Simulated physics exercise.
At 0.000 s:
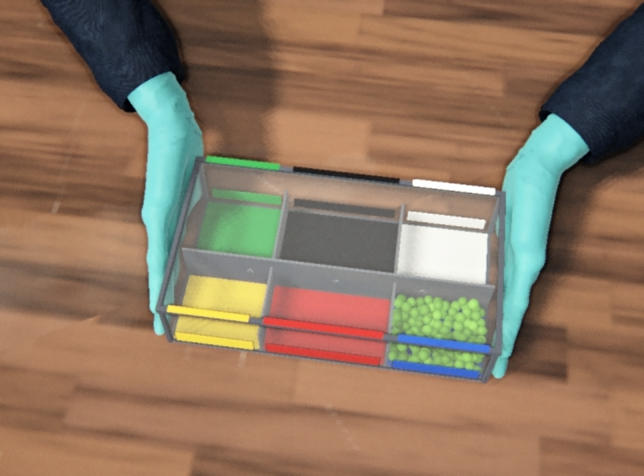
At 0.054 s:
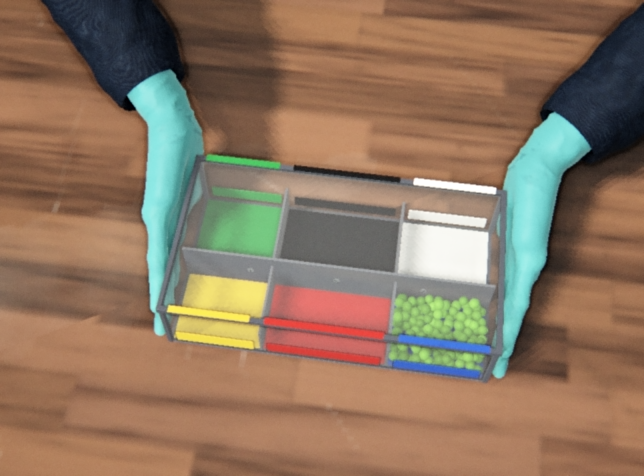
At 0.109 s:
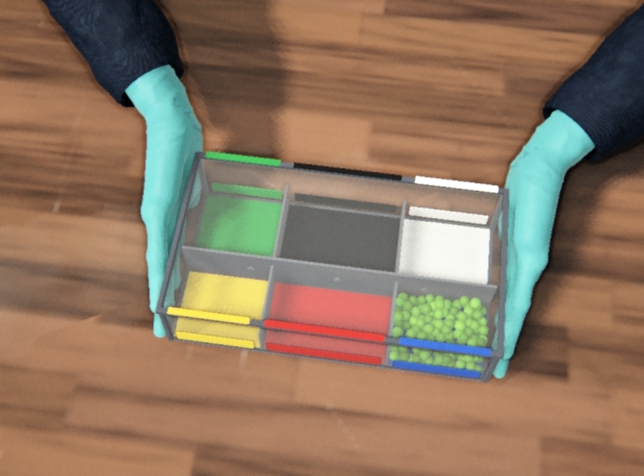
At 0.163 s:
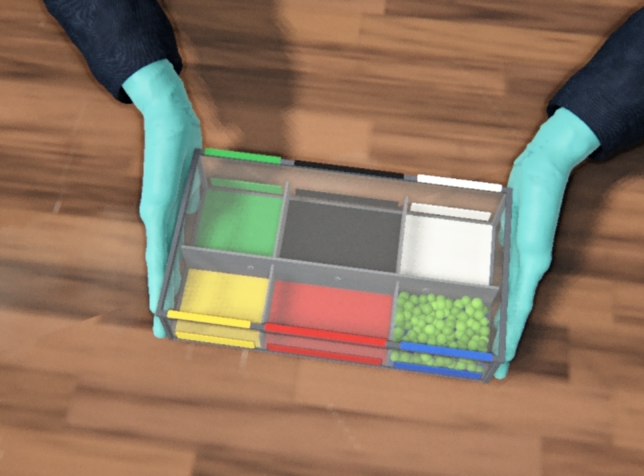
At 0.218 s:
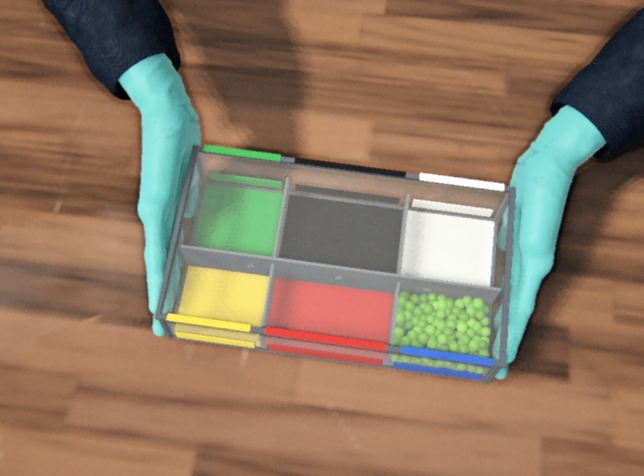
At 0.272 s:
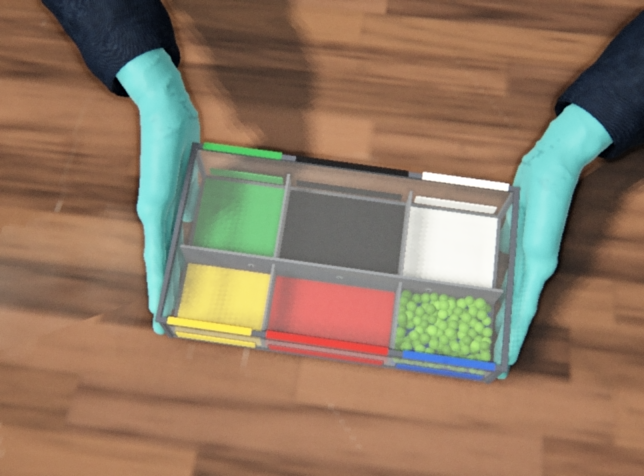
Two gloved hands slightly tilt a clear divided box with green balls in one compartment.
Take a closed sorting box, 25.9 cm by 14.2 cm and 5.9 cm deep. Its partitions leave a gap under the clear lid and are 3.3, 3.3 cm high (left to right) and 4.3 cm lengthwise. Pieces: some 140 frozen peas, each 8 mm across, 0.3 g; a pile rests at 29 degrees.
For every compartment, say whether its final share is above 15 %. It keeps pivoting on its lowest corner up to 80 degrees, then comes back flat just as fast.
Red compartment: No, blue compartment: Yes, green compartment: No, yellow compartment: No, white compartment: No, black compartment: No.
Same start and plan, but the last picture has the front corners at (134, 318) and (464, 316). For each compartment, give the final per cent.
By the end, red has 35%, blue has 40%, green has 0%, yellow has 25%, white has 0% and black has 0%.
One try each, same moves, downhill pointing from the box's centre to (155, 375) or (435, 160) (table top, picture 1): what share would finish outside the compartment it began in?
Around 35 % for the first direction, around 15 % for the second.
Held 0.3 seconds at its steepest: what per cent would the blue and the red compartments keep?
Blue 100, red 0.
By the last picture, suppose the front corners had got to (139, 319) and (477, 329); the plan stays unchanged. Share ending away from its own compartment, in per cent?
I'd put it at about 50 per cent.
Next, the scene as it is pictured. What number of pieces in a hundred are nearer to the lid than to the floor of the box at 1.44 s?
Something like 10 percent of the pieces.
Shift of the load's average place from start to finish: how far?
It shifts by roughly 1.0 cm.
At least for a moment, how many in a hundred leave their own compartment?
Estimate: Around 0 %.
After 1.44 s, tilt 80 degrees; blue 100 %.
After 2.22 s, tilt 36 degrees; blue 100 %.
After 3.02 s, tilt 0 degrees; blue 100 %.
At rest (3.7 s), red 0 %, blue 100 %, green 0 %, yellow 0 %, white 0 %, black 0 %.
